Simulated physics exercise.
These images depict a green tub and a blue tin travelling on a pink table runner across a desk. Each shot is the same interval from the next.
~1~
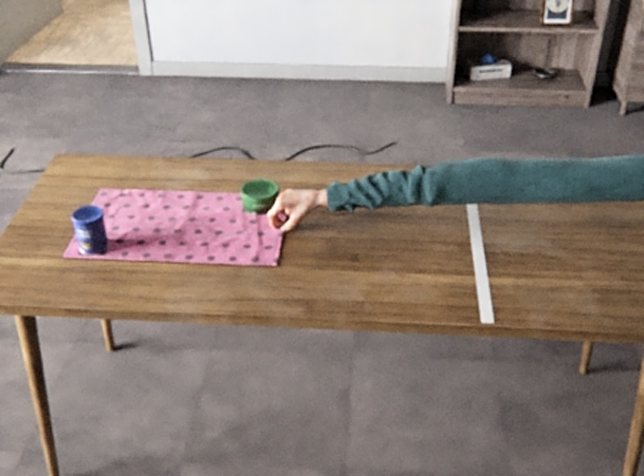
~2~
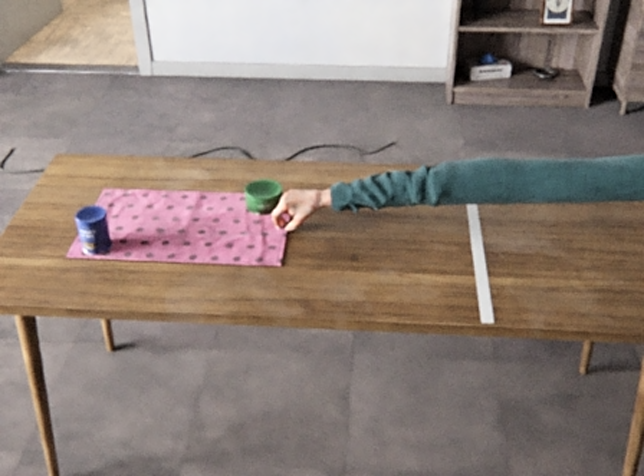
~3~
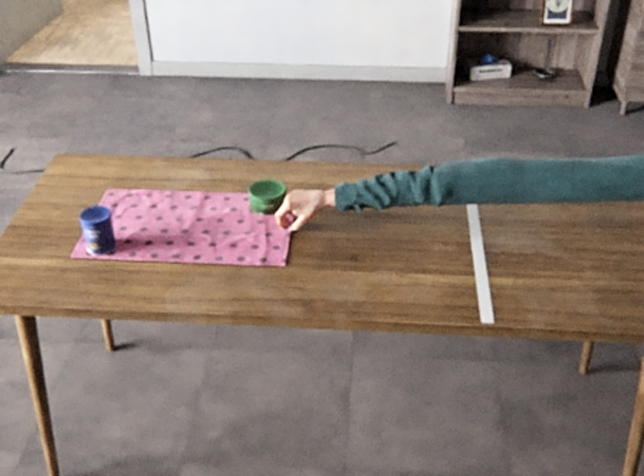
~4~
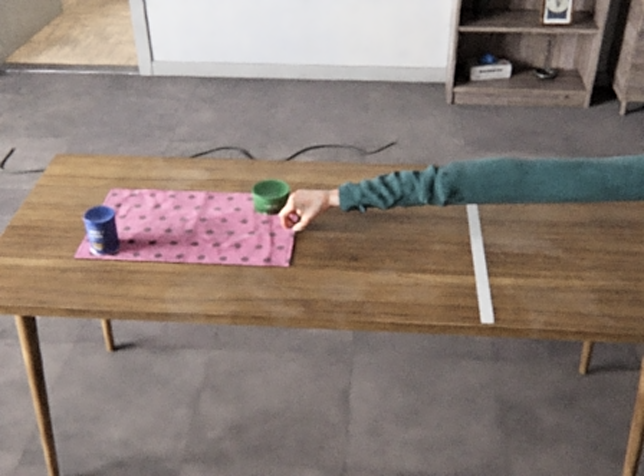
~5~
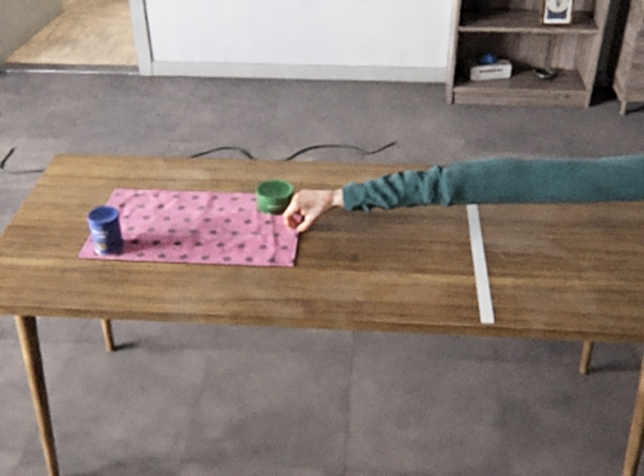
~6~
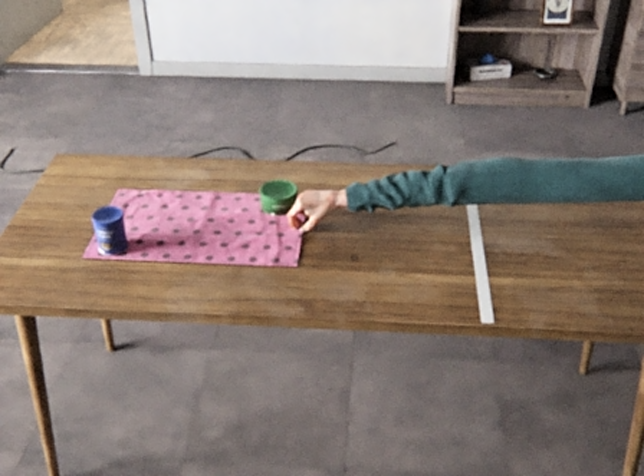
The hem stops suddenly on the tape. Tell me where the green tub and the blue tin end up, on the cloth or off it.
The green tub ends up on the cloth; the blue tin ends up on the cloth.
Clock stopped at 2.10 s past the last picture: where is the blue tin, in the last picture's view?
Position at that moment: Near (281, 238).
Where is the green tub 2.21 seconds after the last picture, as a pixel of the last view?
Approx. position: (444, 203).
Then, 2.10 s on from there, hem at the tape; green tub on the cloth near (438, 203); blue tin on the cloth near (281, 238).
Then, 2.21 s on from there, hem at the tape; green tub on the cloth near (444, 203); blue tin on the cloth near (287, 238).
In the end, hem at the tape; green tub on the cloth near (444, 203); blue tin on the cloth near (287, 238). The green tub remains aboard and the blue tin keeps its seat.
